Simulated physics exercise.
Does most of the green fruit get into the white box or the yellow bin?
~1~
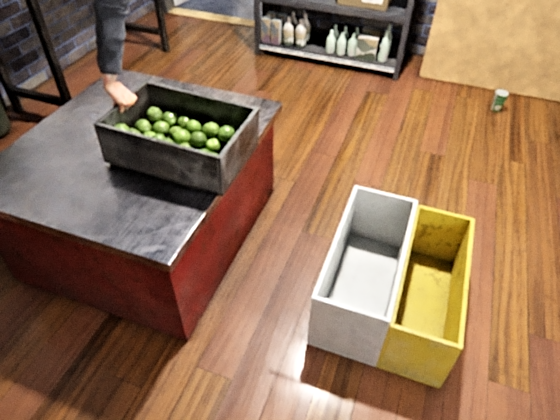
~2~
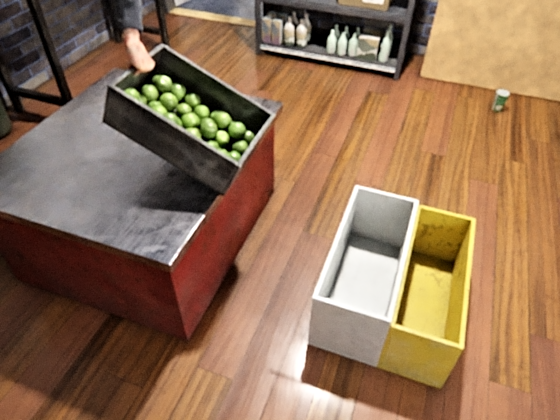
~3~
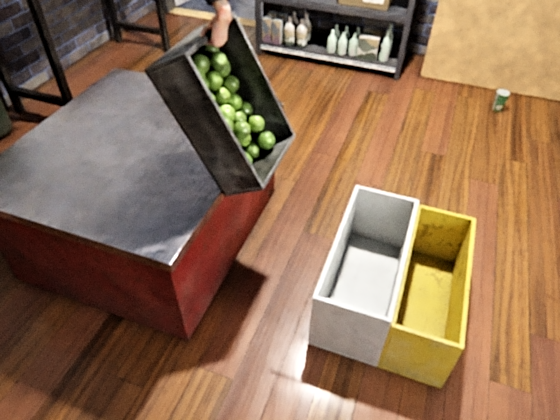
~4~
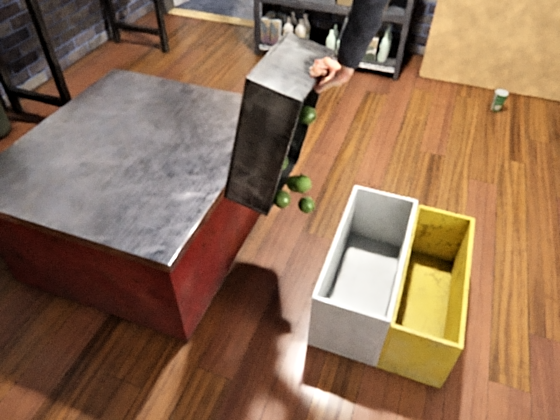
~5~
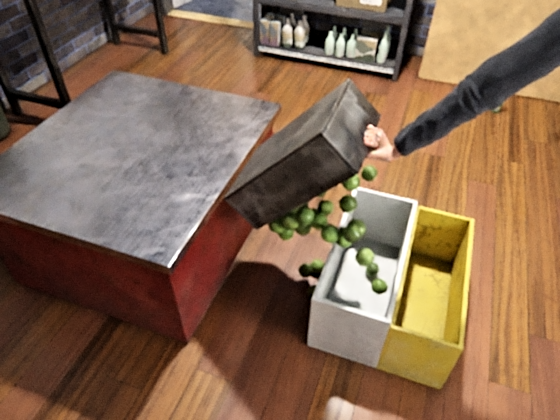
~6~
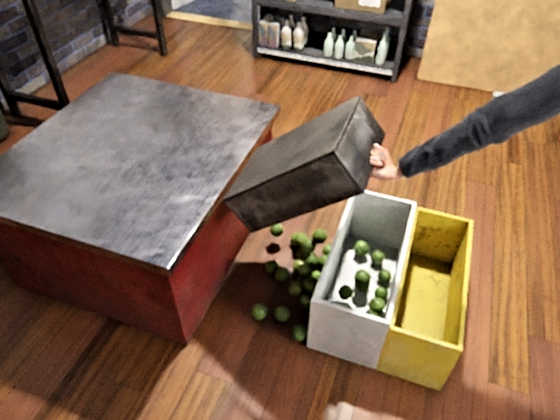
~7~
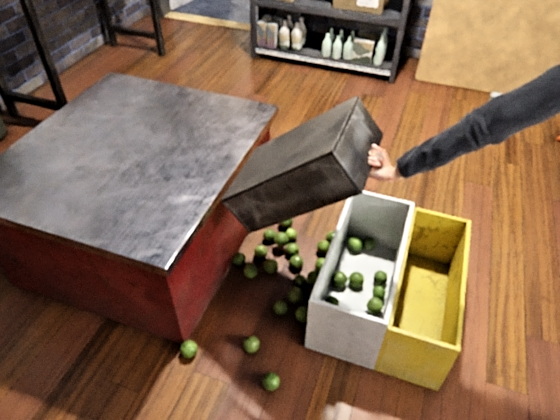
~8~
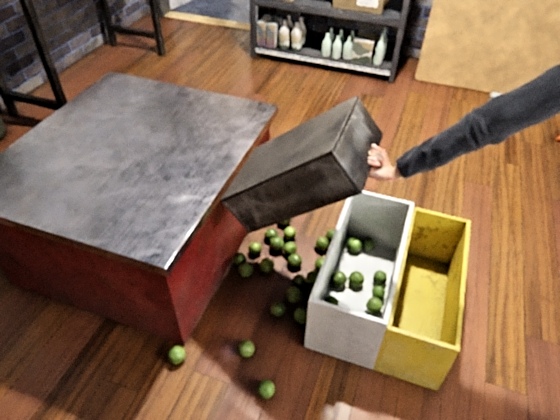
No, most of it ends up on the floor between the bench and the white box. A smaller share lies in the white box, and the yellow bin stays empty.
